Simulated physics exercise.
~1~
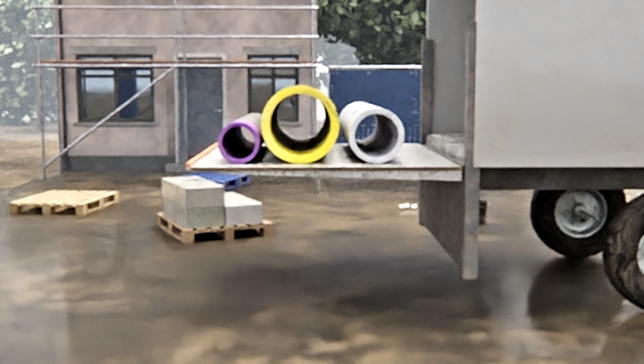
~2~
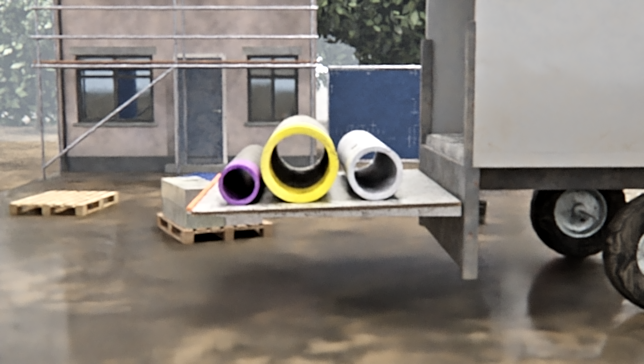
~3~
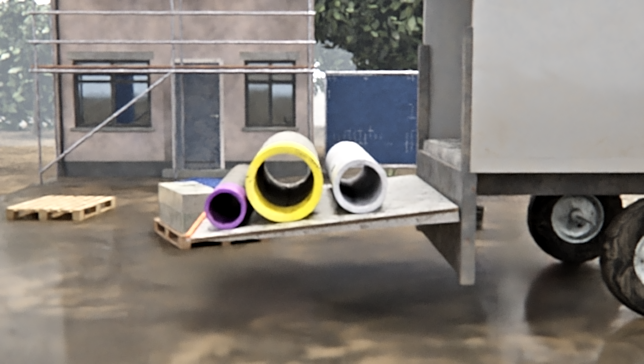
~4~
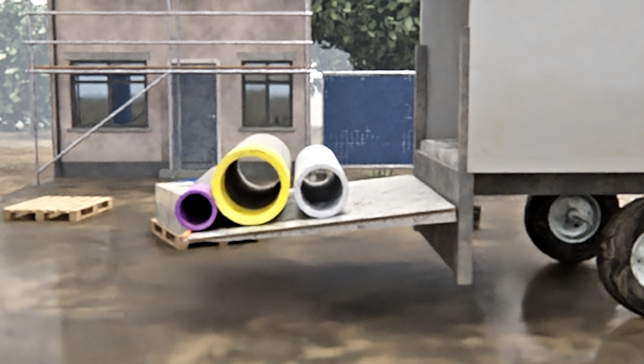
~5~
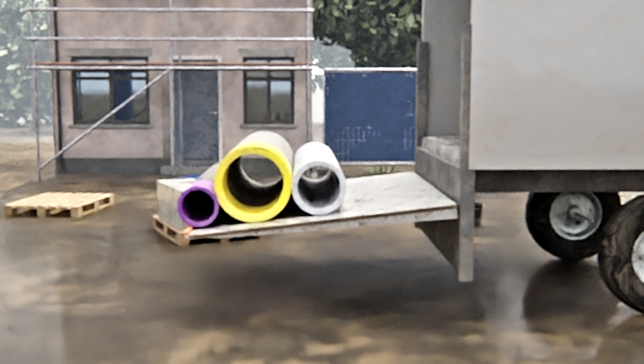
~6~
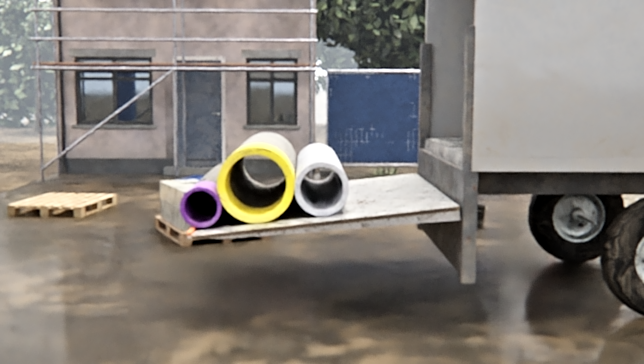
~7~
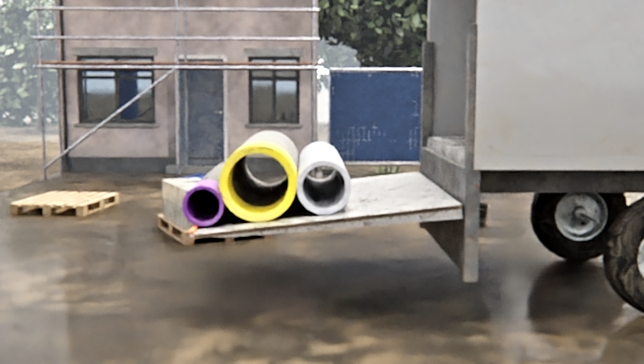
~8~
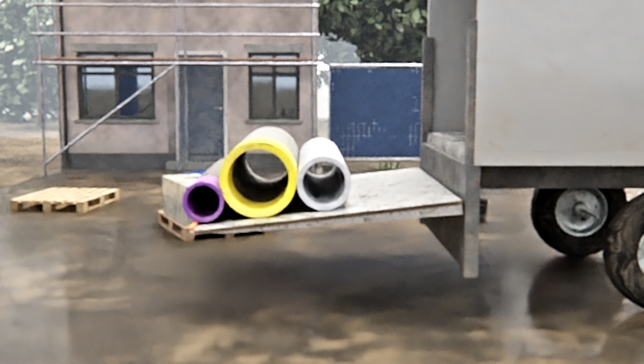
In the video, a yellow-ended pipe sits between a purple-ended one and a plain grey one on a truck's tail-lift platform, which lowers and tilts down to the left; the pipes roll left towards its outer edge and come to rest together, all still aboard.
